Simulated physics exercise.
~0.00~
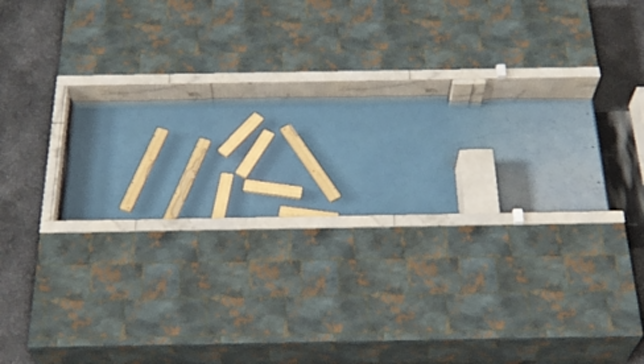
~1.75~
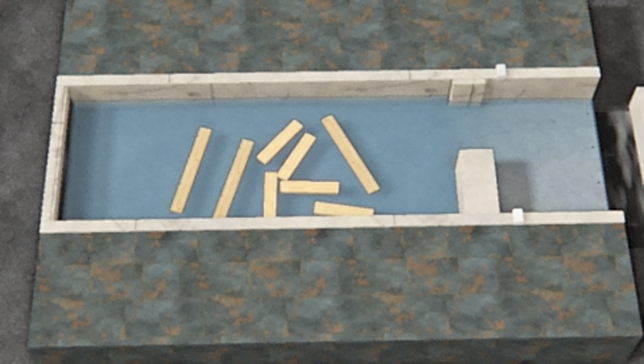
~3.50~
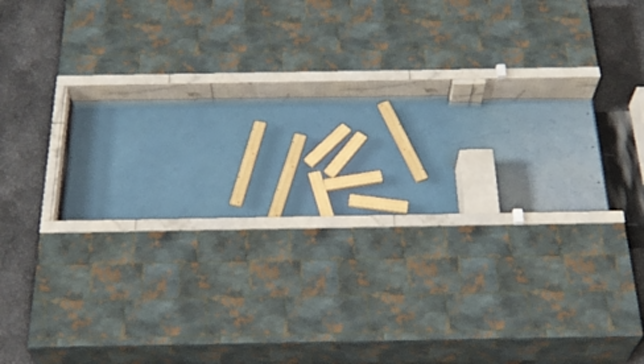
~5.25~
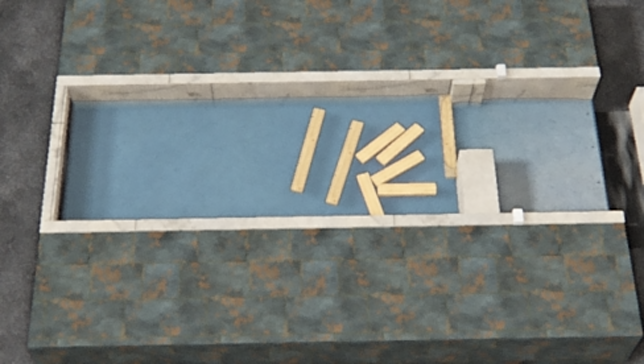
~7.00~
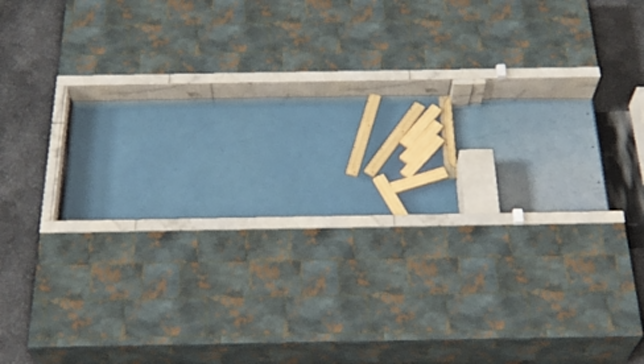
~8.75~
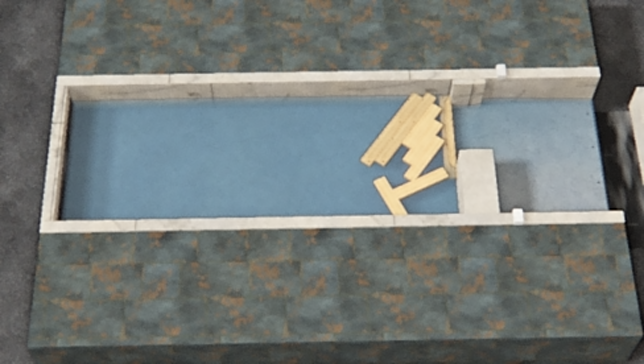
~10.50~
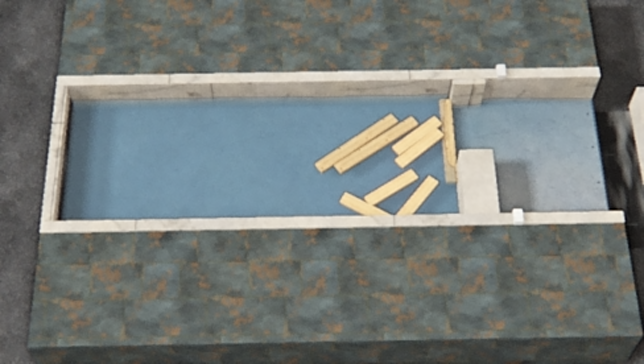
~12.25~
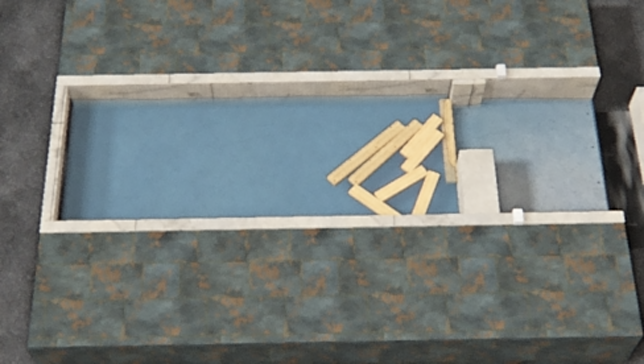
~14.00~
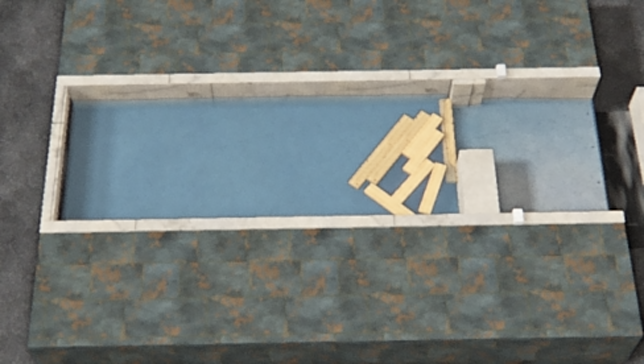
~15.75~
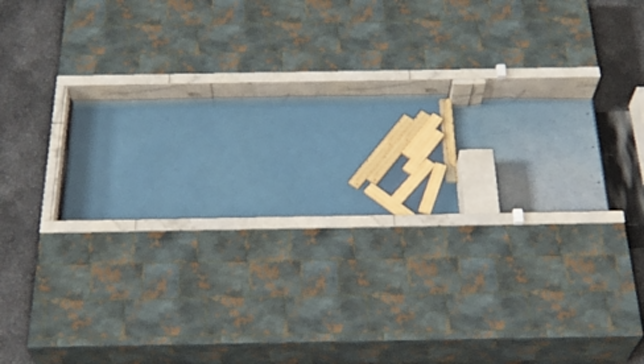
Several pale wooden planks drifted right along a blue, walled channel until one lodged across the gap beside a white block and the others bunched up behind it. Some slid back left and spread apart, then the pile closed up again and sat still, jammed before the opening.
